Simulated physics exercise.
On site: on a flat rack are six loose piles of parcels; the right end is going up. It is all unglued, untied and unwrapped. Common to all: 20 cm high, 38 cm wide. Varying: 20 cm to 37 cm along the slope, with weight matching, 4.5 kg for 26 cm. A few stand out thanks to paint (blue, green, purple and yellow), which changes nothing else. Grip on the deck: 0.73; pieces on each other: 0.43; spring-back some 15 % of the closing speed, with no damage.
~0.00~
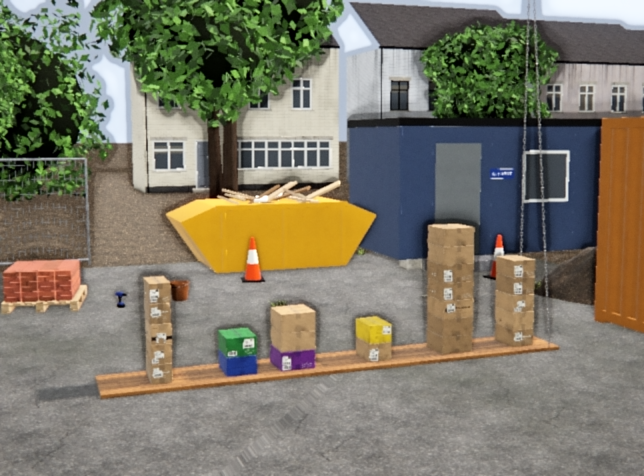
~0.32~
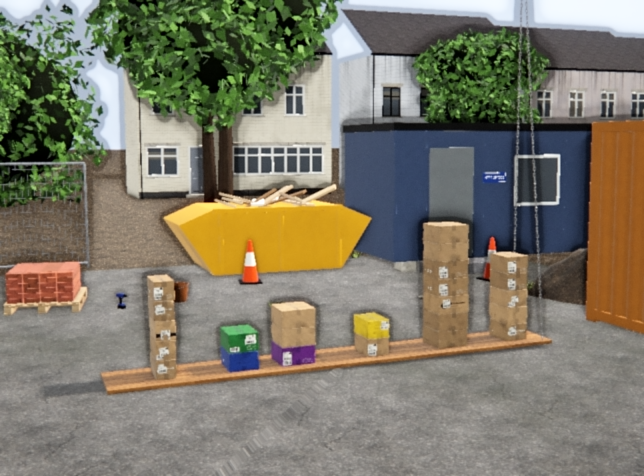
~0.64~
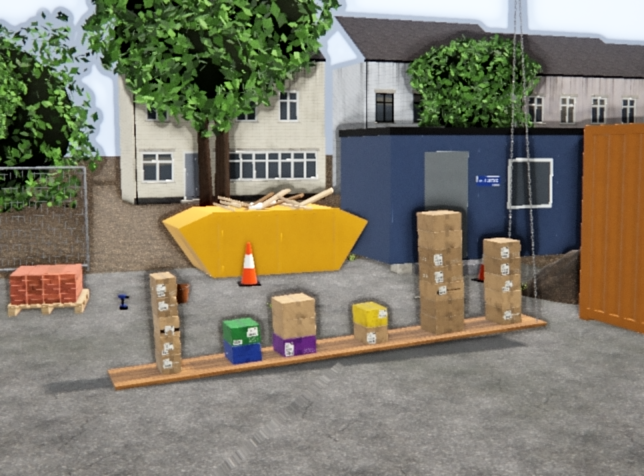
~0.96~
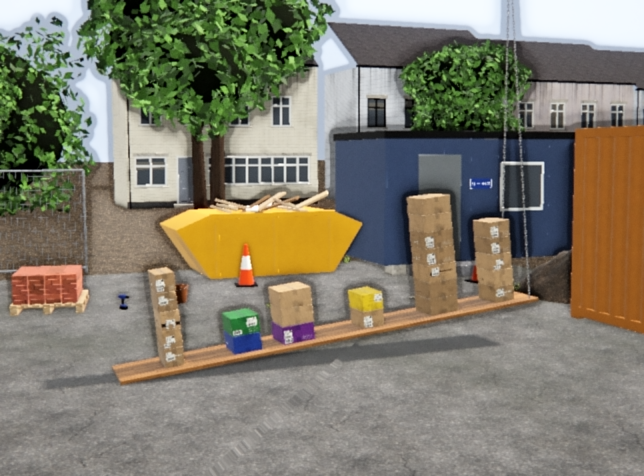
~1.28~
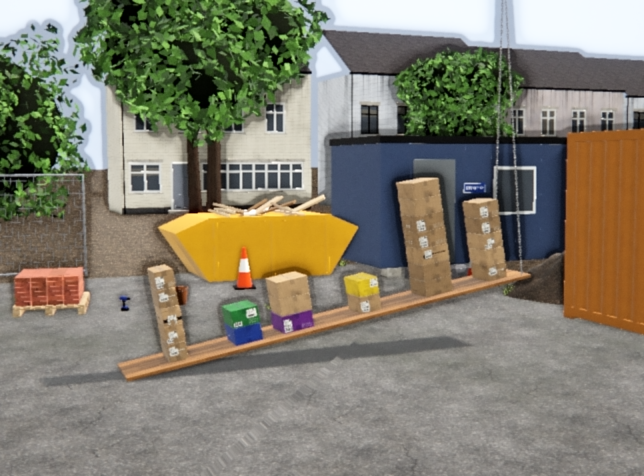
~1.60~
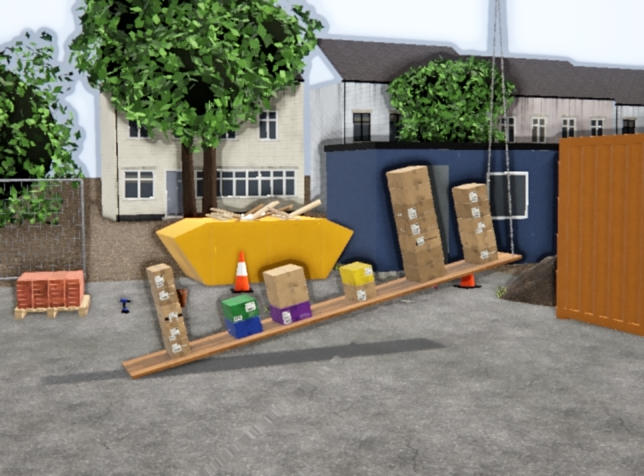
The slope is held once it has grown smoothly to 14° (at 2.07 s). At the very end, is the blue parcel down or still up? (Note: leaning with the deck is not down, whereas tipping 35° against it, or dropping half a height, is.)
At the very end the blue parcel is still up.
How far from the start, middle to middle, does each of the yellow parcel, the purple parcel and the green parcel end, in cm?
Shift in cm - yellow: 70; purple: 50; green: 80.
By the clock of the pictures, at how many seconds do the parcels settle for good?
That happens at roughly 6.5 seconds.
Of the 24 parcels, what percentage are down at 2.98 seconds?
40 per cent at that moment.
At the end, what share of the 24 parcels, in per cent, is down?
I'd put it at roughly 85 per cent of them.
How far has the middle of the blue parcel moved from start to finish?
Distance start to end: Approx. 40 cm.
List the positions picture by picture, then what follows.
In the first frame (we follow the side turned to the camera; the camera moves round a little; leans and shifts are taken against what carries them), middle of the deck's edge (353, 370) slope 0°; blue parcel (242, 366); purple parcel (298, 361); yellow parcel (381, 334); no piece has moved.
The second frame shows middle of the deck's edge (352, 365) slope 0°; blue parcel (244, 362).
The third frame shows middle of the deck's edge (353, 353) slope 3°; blue parcel (247, 354).
The fourth frame shows middle of the deck's edge (350, 337) slope 6°; blue parcel (248, 343).
The fifth frame shows middle of the deck's edge (349, 323) slope 9°; blue parcel (249, 334).
The sixth frame shows middle of the deck's edge (346, 312) slope 12°; blue parcel (249, 328); yellow parcel (364, 276); purple parcel (297, 313); no piece has moved.
Around 2.26 s, slope 14°; none of the 24 parcels down, 16 disturbed; blue parcel unmoved.
Around 2.98 s, slope 14°; 10 of the 24 parcels down; blue parcel unmoved.
Around 3.92 s, slope 14°; 19 of the 24 parcels down; blue parcel displaced 23 cm; yellow parcel on its side.
Finally (6.5 s), slope 14°; 20 of the 24 parcels down; blue parcel displaced 23 cm; yellow parcel on its side; green parcel 20 cm lower. Seen by the last camera, middles, blue parcel near (223, 327), yellow parcel near (324, 291).
